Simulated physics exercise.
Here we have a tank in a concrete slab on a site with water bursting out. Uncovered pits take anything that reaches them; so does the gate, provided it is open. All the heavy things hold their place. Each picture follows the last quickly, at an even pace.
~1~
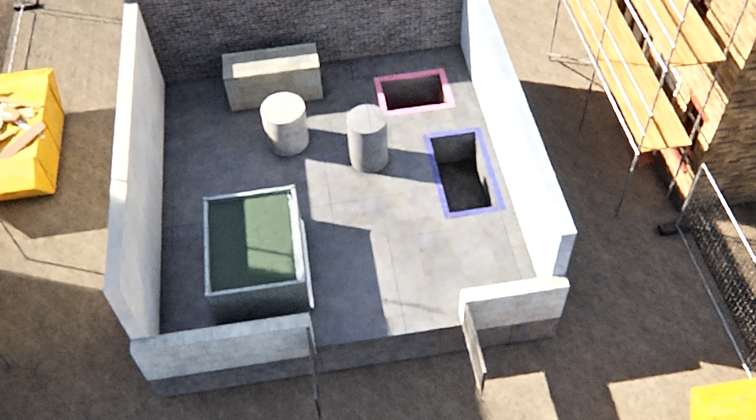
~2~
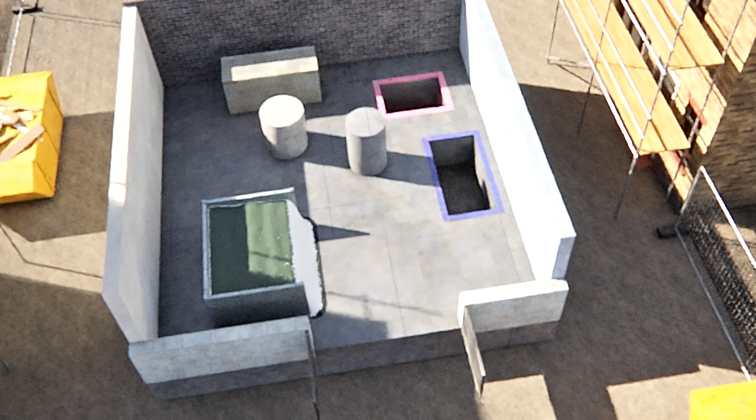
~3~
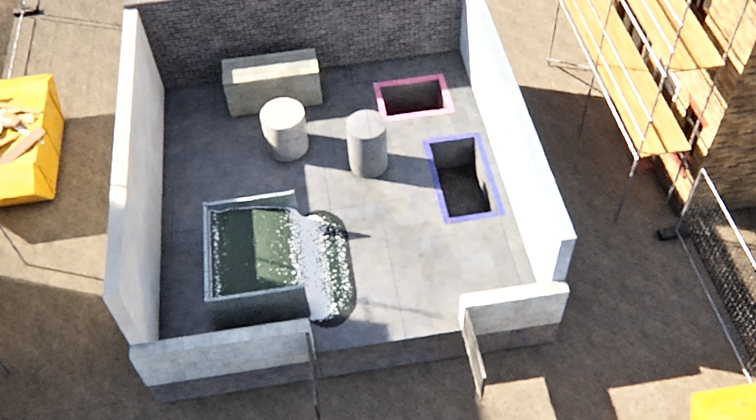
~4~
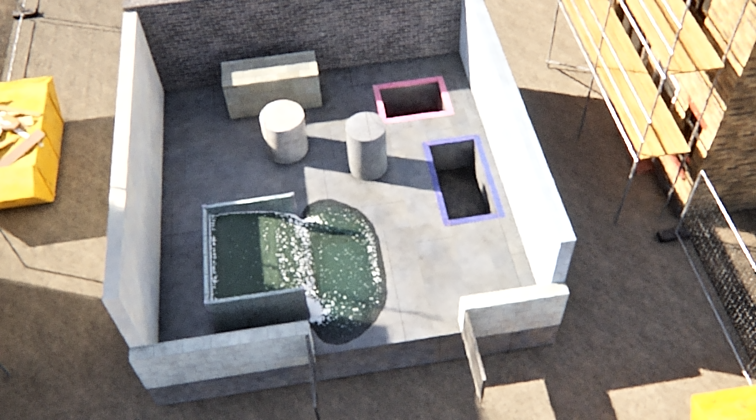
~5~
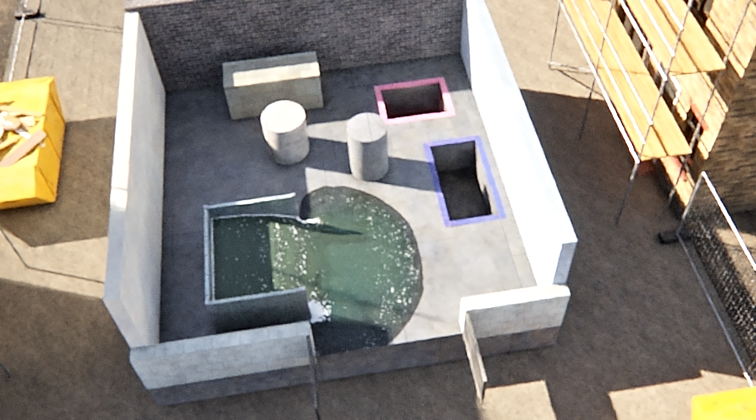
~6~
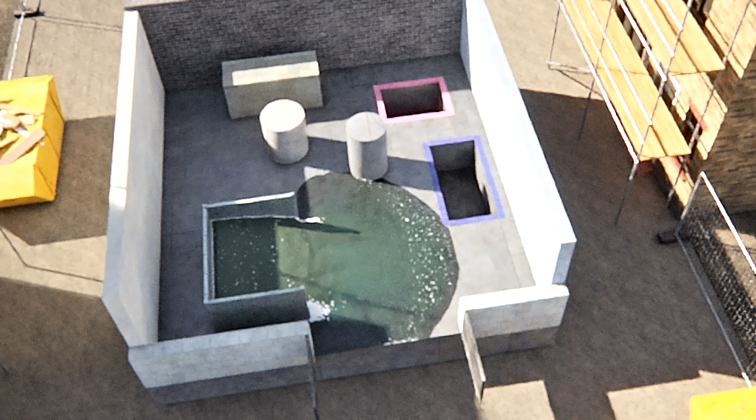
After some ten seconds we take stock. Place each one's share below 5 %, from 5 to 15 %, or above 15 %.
Placed: The gate lands above 15 %; the blue pit lands above 15 %; the pink pit lands below 5 %.
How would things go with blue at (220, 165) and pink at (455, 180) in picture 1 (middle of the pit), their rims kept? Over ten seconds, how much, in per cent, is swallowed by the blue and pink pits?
Blue gets 2 in a hundred; pink gets 45 in a hundred.
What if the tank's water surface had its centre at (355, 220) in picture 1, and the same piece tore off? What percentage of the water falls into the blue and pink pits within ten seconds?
Tally in per cent - blue pit 65; pink pit 2.
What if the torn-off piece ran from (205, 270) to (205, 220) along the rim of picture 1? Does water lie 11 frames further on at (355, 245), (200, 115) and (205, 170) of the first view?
Note, points one to three: Unreached / reached and soaked / reached and soaked.
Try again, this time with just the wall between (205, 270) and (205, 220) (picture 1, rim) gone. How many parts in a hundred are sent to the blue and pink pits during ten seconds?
Per cent: Blue 12, pink 8.
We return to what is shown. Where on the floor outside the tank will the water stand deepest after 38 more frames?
Roughly (375, 185).
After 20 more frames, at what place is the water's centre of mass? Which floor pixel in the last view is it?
The water's centre sits above (393, 256).
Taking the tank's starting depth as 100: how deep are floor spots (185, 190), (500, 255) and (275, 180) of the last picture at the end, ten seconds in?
In order: 2, 2, 2 %.
A moment on, water covers 35 % of the floor; the gate 3 %, the blue pit 5 %, the pink pit 0 %.
Next, water covers 40 % of the floor; the gate 8 %, the blue pit 16 %, the pink pit 0 %.
Then, water covers 40 % of the floor; the gate 12 %, the blue pit 32 %, the pink pit 0 %.
Later, water covers 40 % of the floor; the gate 19 %, the blue pit 45 %, the pink pit 1 %.
In the end, water covers 45 % of the floor; the gate 24 %, the blue pit 50 %, the pink pit 3 %.
